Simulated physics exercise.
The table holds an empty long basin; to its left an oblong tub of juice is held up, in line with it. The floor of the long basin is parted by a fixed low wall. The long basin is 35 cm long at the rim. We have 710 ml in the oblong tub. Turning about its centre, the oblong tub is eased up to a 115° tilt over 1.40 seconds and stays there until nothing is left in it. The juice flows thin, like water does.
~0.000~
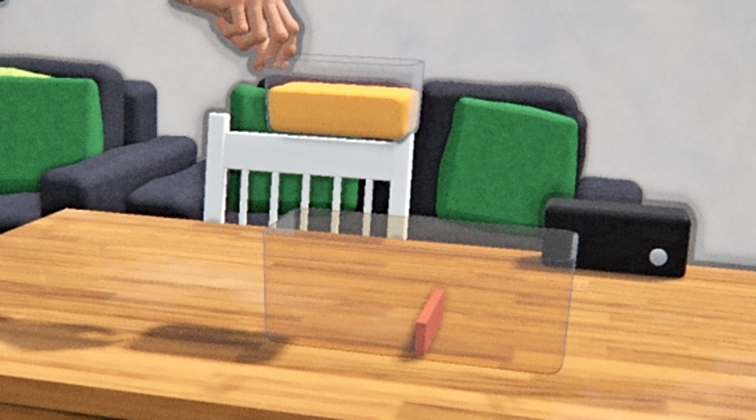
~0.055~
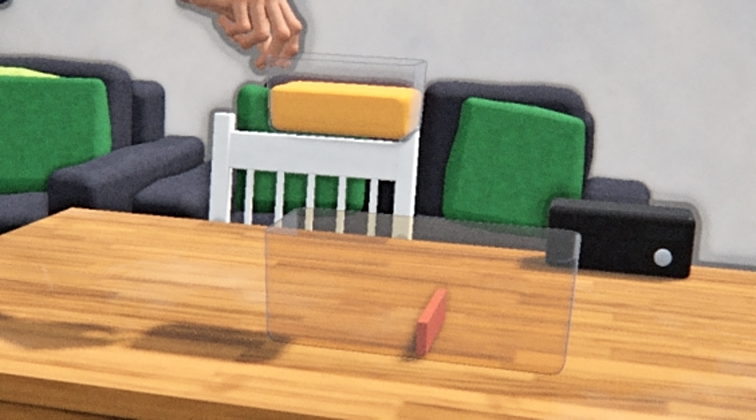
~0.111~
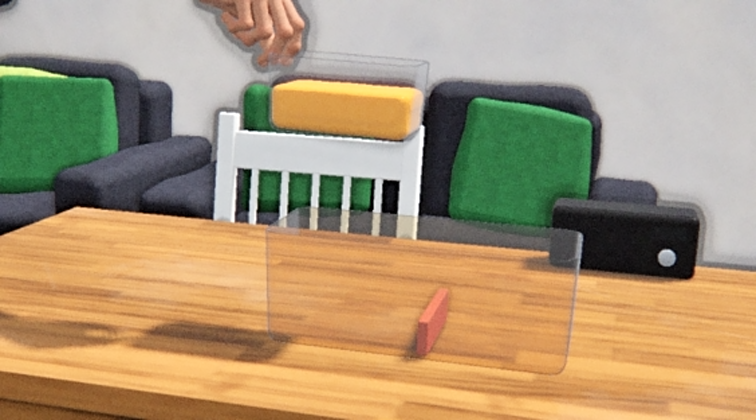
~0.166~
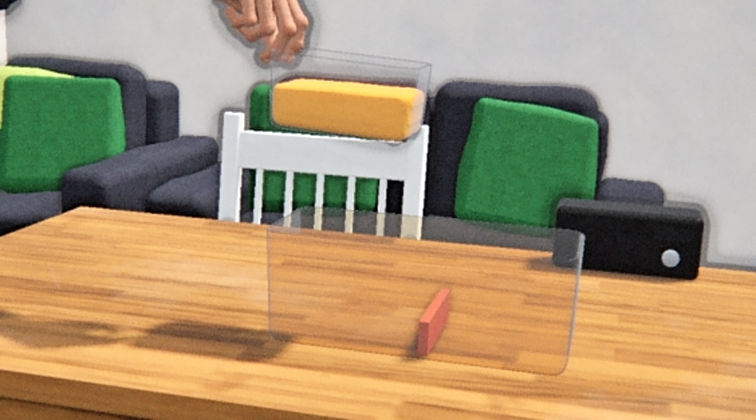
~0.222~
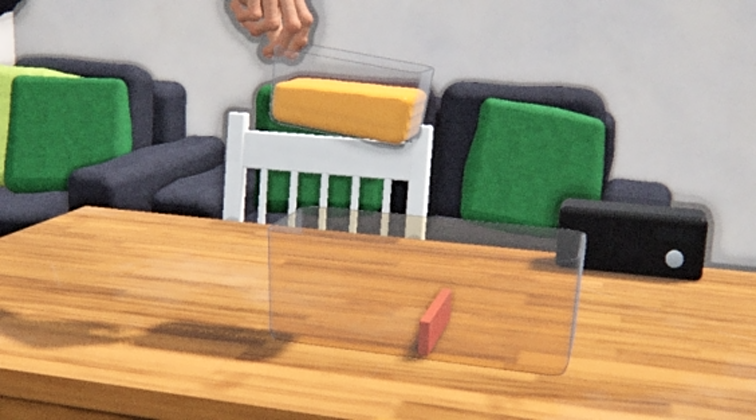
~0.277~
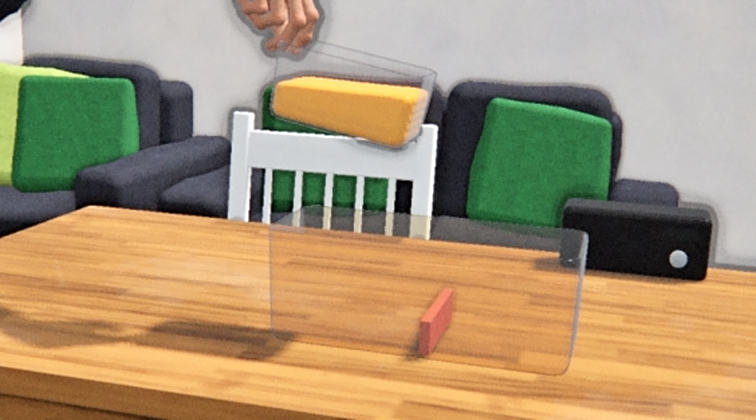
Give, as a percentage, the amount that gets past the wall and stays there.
Past the wall: About 66 %.
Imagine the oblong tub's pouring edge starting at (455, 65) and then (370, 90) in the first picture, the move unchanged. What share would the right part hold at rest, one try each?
First 90, then 15 per cent.
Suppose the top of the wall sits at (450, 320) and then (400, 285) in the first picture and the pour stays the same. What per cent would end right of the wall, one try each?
First 55, then 90 per cent.
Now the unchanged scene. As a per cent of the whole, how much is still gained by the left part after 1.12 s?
Some 18 per cent.
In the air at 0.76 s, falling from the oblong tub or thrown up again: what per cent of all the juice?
It comes to roughly 32 per cent.
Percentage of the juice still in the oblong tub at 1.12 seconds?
Close to 10 in a hundred.
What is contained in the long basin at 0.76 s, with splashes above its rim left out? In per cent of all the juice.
The basin holds roughly 10 in a hundred parts at that moment.
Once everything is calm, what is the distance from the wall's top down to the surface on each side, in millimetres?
It's around 30 mm on the left side and around 18 mm on the right side.
After 0.76 s the tilt is 66° and 57 per cent is still to pour, 0 is left of the wall and 10 right of it.
After 1.12 s the tilt is 104° and 10 per cent is still to pour, 16 is left of the wall and 66 right of it.
After 1.49 s the tilt is 115° and 0 per cent is still to pour, 33 is left of the wall and 66 right of it.
After 1.90 s the tilt is 115° and 0 per cent is still to pour, 34 is left of the wall and 66 right of it.
In the end 33 per cent lies left of the wall, 66 right of it and 1 outside.
